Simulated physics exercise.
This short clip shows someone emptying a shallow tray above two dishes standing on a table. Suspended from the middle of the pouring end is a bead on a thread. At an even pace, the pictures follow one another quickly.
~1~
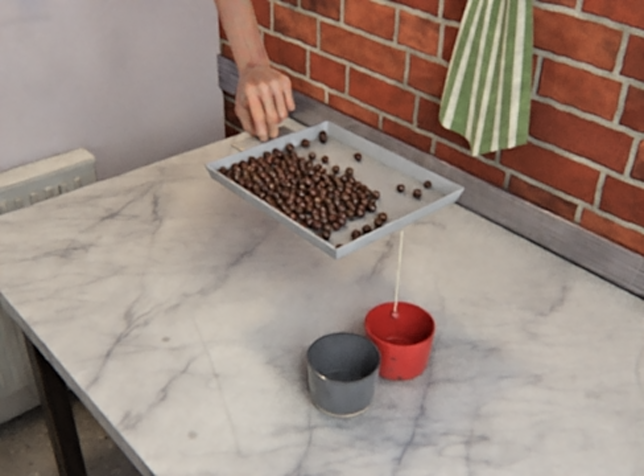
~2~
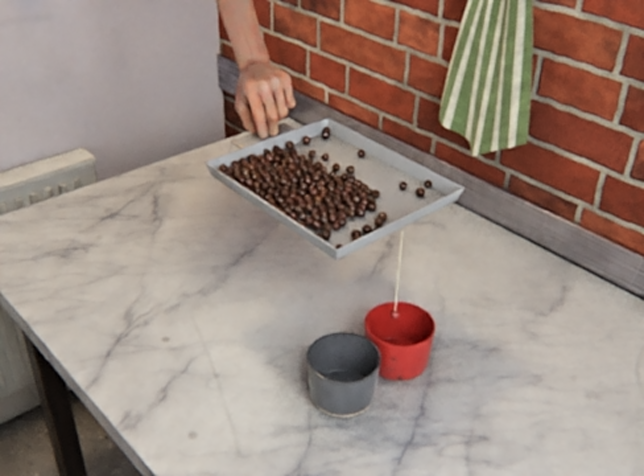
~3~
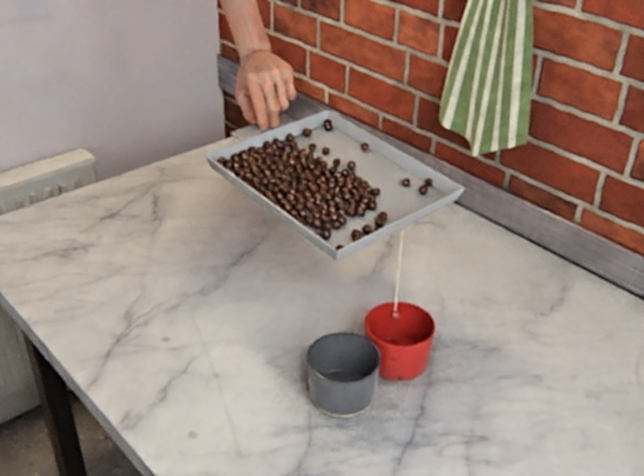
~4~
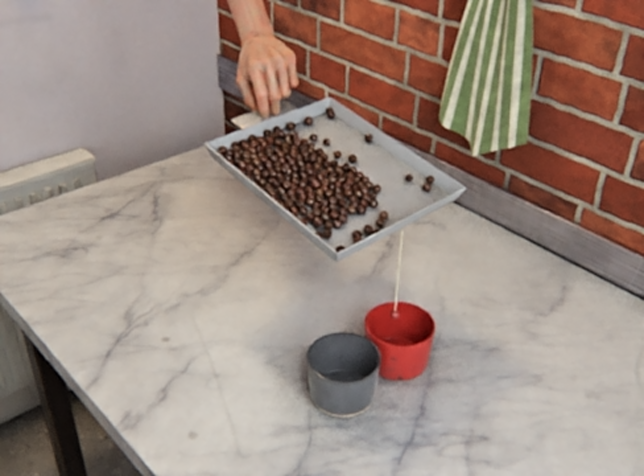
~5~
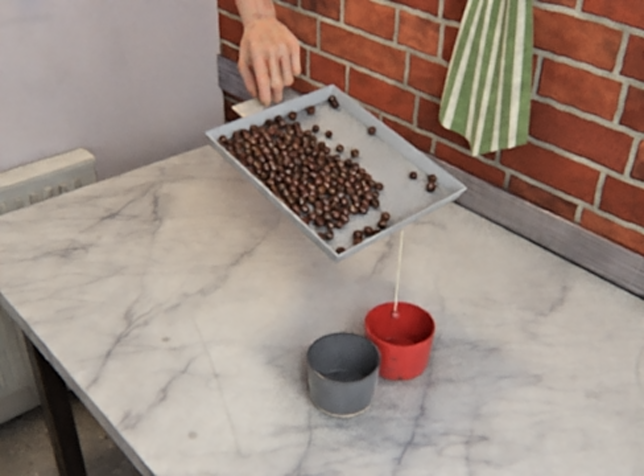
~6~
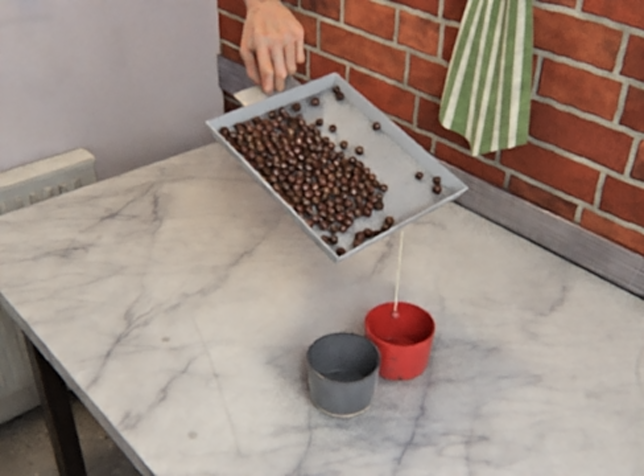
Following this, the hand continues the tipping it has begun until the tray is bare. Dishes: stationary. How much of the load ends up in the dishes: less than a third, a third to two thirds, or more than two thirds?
Fails to reach a third.
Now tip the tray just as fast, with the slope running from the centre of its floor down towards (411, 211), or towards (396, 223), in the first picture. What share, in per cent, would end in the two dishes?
About 0 and 0 per cent.
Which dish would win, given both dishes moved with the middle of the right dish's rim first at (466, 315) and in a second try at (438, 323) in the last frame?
The leftmost dish, then the leftmost dish.
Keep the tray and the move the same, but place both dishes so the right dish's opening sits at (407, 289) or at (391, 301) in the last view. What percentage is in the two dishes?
First some 0, then 0 per cent.
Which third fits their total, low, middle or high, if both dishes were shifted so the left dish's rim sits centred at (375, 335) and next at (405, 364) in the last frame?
Two tries, in turn: Under a third and the middle third.
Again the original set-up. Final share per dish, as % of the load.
The left dish ends with 10 per cent of the load and the right dish with 0 per cent.
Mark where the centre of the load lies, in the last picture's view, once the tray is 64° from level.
Look close to (376, 238) in the last picture.
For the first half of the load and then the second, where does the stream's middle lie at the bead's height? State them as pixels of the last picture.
Close to (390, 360), then close to (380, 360).
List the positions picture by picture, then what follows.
In the first picture, corners of the pouring end at (337, 246) and (457, 188), level; middle of the load at (303, 188), chocolate balls; left dish at (368, 392); right dish at (424, 356); bead on its thread at (395, 315).
In the second picture, corners of the pouring end at (337, 246) and (458, 188), level; middle of the load at (303, 187).
In the third picture, corners of the pouring end at (338, 247) and (458, 187), tipped barely, lowest at the left corner; middle of the load at (303, 183).
In the fourth picture, corners of the pouring end at (338, 249) and (459, 187), tipped a little, lowest at the left corner; middle of the load at (304, 176), a stray few on the move.
In the fifth picture, corners of the pouring end at (339, 251) and (460, 187), tipped a little, lowest at the left corner; middle of the load at (306, 171), a small part on the move.
In the sixth picture, corners of the pouring end at (339, 253) and (461, 187), tipped clearly, lowest at the left corner; middle of the load at (309, 168), nearly all on the move; left dish at (368, 392); right dish at (424, 356).
Soon after the last picture, tray tipped steeply; about two thirds on the tray; a small part outside both; about a quarter in the air.
A little later, tray tipped past a quarter turn; a stray few on the tray; a small part in the left dish; a stray few in the right dish; most outside both; a small part in the air.
Later still, tray tipped past a quarter turn; a small part in the left dish; a stray few in the right dish; most outside both.
By the end, tray tipped past a quarter turn; a small part in the left dish; a stray few in the right dish; most outside both.
